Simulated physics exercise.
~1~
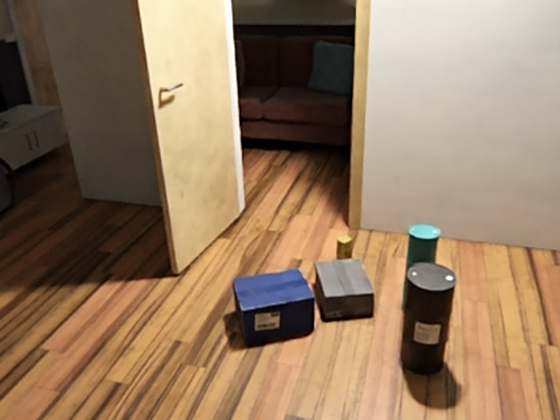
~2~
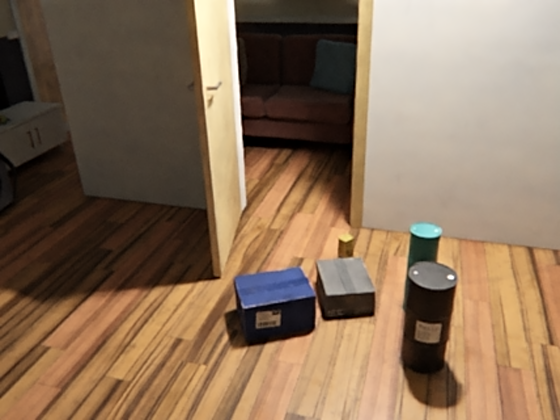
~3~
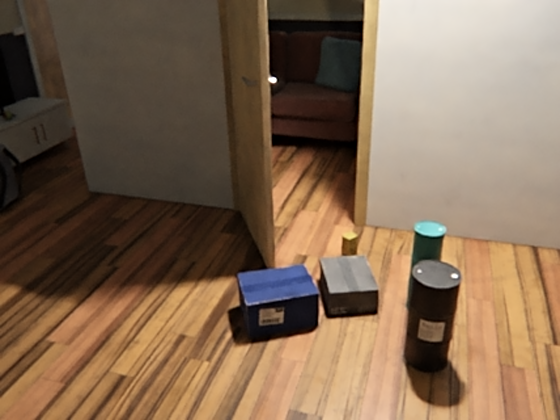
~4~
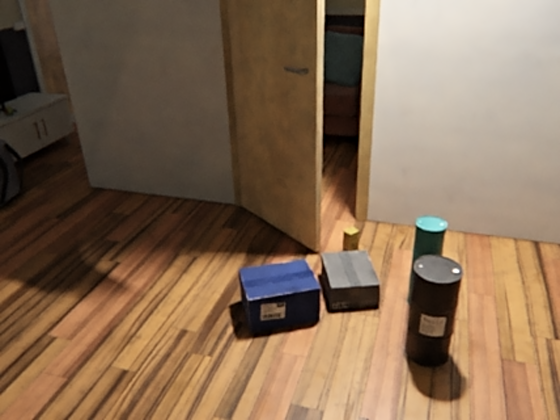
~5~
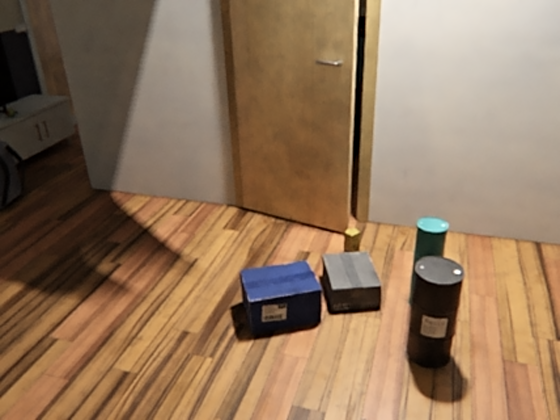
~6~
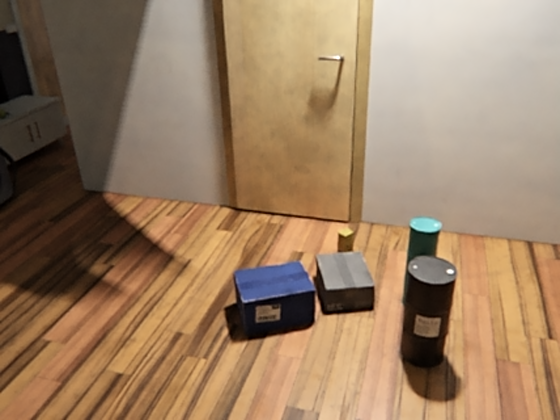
A door standing open onto a room with a sofa swings steadily toward its frame, passing behind a blue parcel, a grey box, a small yellow carton, a turquoise canister and a black drum, and ends fully shut, with the objects on the wooden floor still in place.
